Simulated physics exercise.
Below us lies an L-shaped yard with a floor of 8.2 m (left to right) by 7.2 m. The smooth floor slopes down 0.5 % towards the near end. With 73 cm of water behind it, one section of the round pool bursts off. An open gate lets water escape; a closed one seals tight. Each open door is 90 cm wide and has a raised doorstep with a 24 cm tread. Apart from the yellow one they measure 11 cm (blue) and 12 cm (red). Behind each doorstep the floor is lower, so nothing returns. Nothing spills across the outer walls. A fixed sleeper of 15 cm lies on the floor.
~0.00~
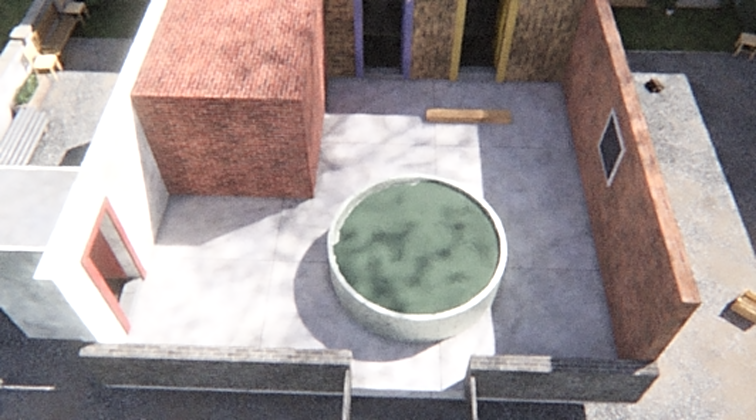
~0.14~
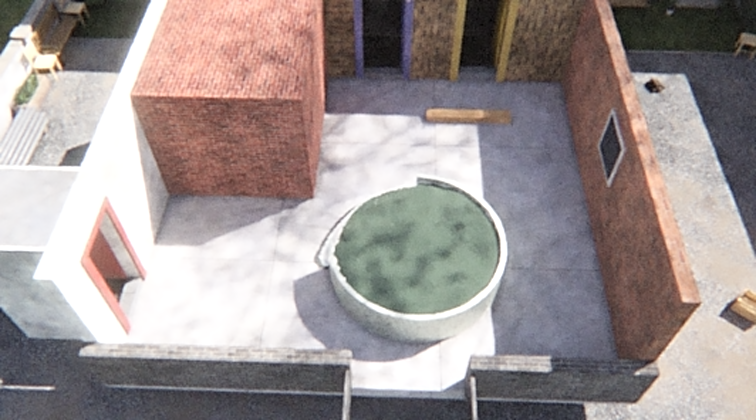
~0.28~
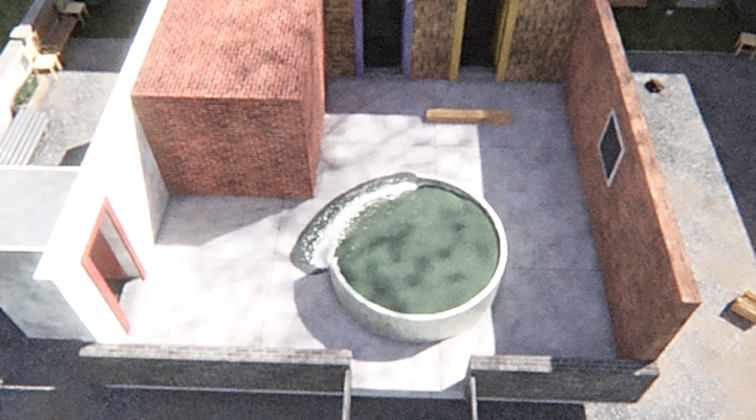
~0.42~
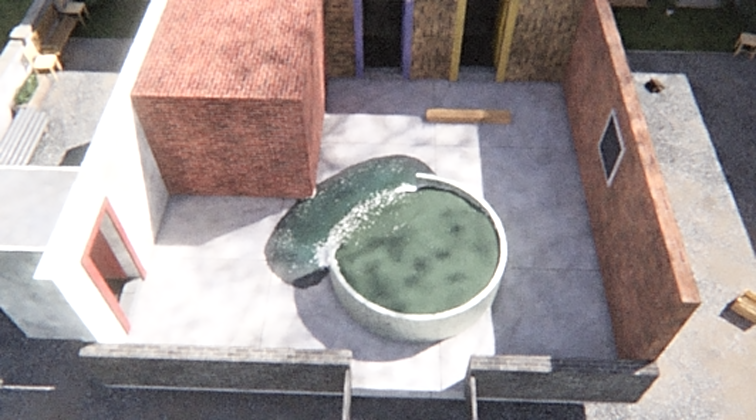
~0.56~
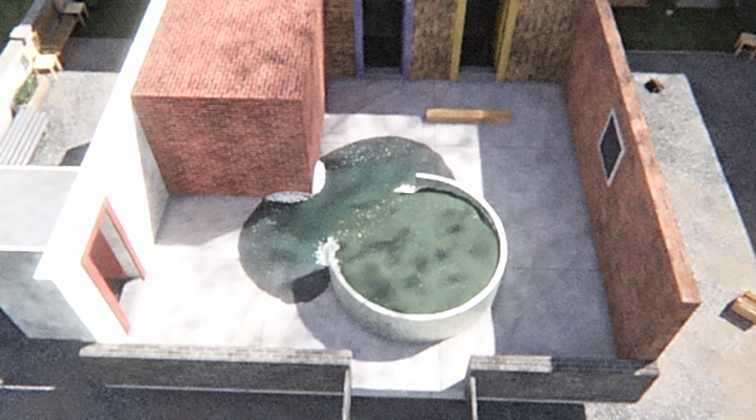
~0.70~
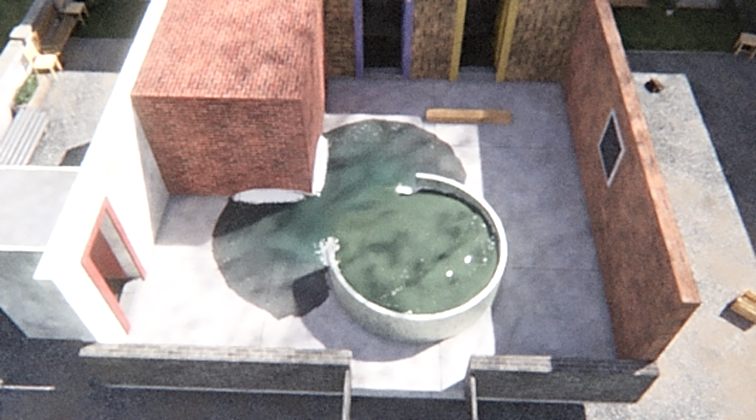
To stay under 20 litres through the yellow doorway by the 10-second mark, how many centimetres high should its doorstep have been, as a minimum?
Close to 9 cm is just enough.
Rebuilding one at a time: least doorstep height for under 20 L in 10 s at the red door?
About 14.5 cm at red.
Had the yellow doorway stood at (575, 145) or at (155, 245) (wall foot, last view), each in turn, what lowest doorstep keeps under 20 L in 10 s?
Roughly 9.0 and 30 cm.
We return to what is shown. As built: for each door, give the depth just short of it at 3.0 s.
Depths in cm: Blue 35, red 15, yellow 10.
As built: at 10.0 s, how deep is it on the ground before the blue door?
Some 7.5 cm.
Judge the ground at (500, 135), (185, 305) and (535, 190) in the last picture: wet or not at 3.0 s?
In that order: Flooded, flooded, dry.
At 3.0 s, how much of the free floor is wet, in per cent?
Near 50 per cent is wet.
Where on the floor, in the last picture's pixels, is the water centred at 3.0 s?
Near (344, 210).
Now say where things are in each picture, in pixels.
The round pool at (417, 243) is whole and still, 73 cm deep; the yellow door at (482, 45) is dry, in the first picture.
The gap is on the far side, the front 0.3 m out at (322, 252); the back of the round pool holds 73 cm, in the second picture.
The gap is on the far side, the front 0.8 m out at (295, 254); the back of the round pool holds 73 cm, in the third picture.
The front is at (271, 245), 1.2 m from the gap on the far side; 4.2 m2 of floor is wet, 73 cm left at the back, in the fourth picture.
The gap is on the far side, the front 1.8 m out at (249, 223); the back of the round pool holds 73 cm, in the fifth picture.
The front is at (233, 198), 2.4 m from the gap on the far side; 9.5 m2 of floor is wet, 73 cm left at the back; 2.1 m in a straight line remain to the yellow door at (482, 45), in the sixth picture.
After 1.4 s water covers 35 % of the floor, deepest (50 cm) near (315, 198); it has not reached the yellow door.
After 3.0 s water covers 50 % of the floor, deepest (40 cm) near (329, 87); 10 cm at the yellow door, 0 litres in over its 20 cm doorstep.
After 10.0 s water covers 95 % of the floor, deepest (21 cm) near (531, 310); 10 cm at the yellow door, 0 litres in over its 20 cm doorstep.
At the yellow door as built, the water arrived by 2.4 s and peaked near 12 cm at 8.8 s.
Run again over the same 10 s with other heights there, 32 litres in over 8 cm, 6 litres over 11 cm. The limit of 20 litres is kept from about 9 cm up.
